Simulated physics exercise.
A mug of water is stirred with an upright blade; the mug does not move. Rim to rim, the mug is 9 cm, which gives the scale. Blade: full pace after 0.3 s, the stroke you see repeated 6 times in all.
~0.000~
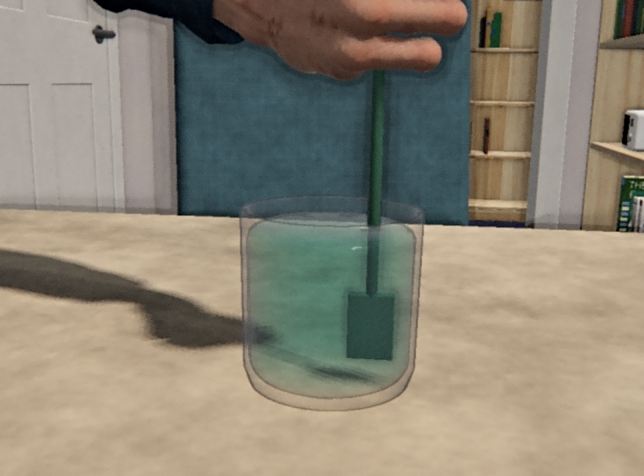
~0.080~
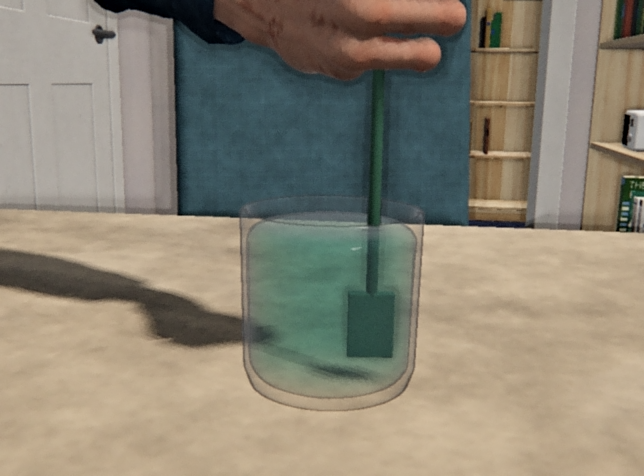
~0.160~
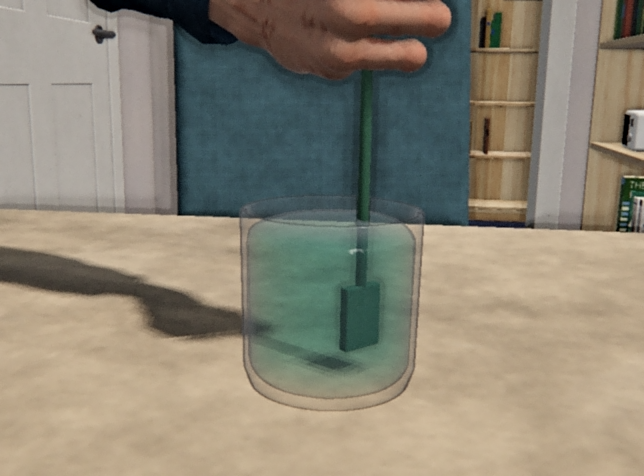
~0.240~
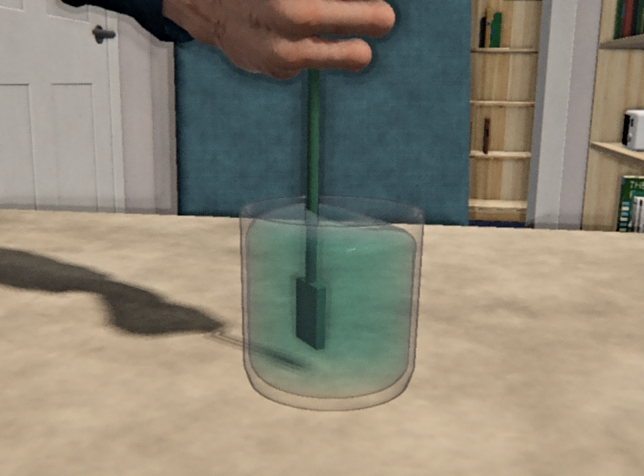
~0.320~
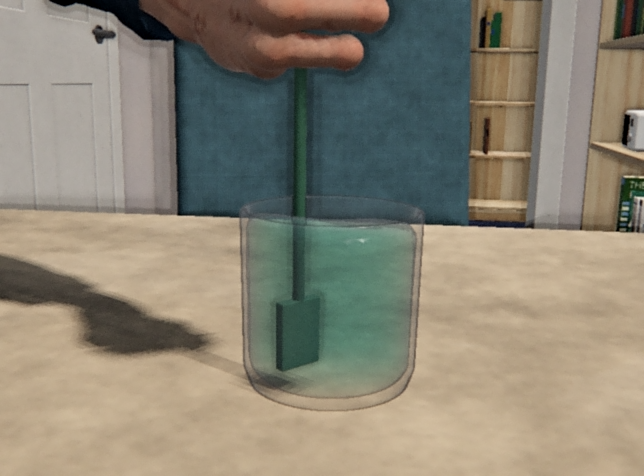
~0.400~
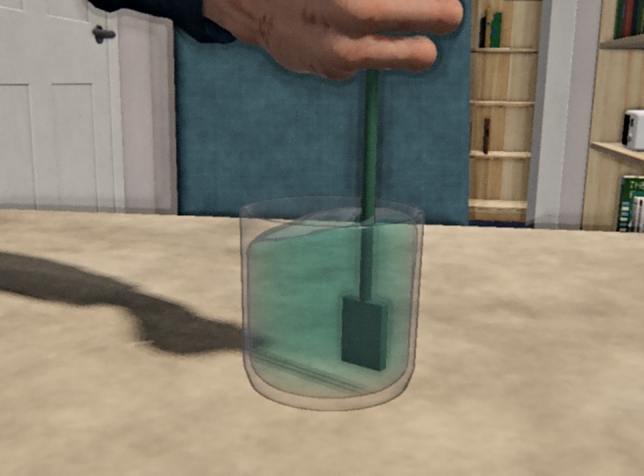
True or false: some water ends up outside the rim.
True.
By 0.79 s 0 ml is over the rim.
By 1.18 s 7 ml is over the rim.
By 1.58 s 13 ml is over the rim.
By 1.97 s 14 ml is over the rim.
At rest 14 ml is over the rim.
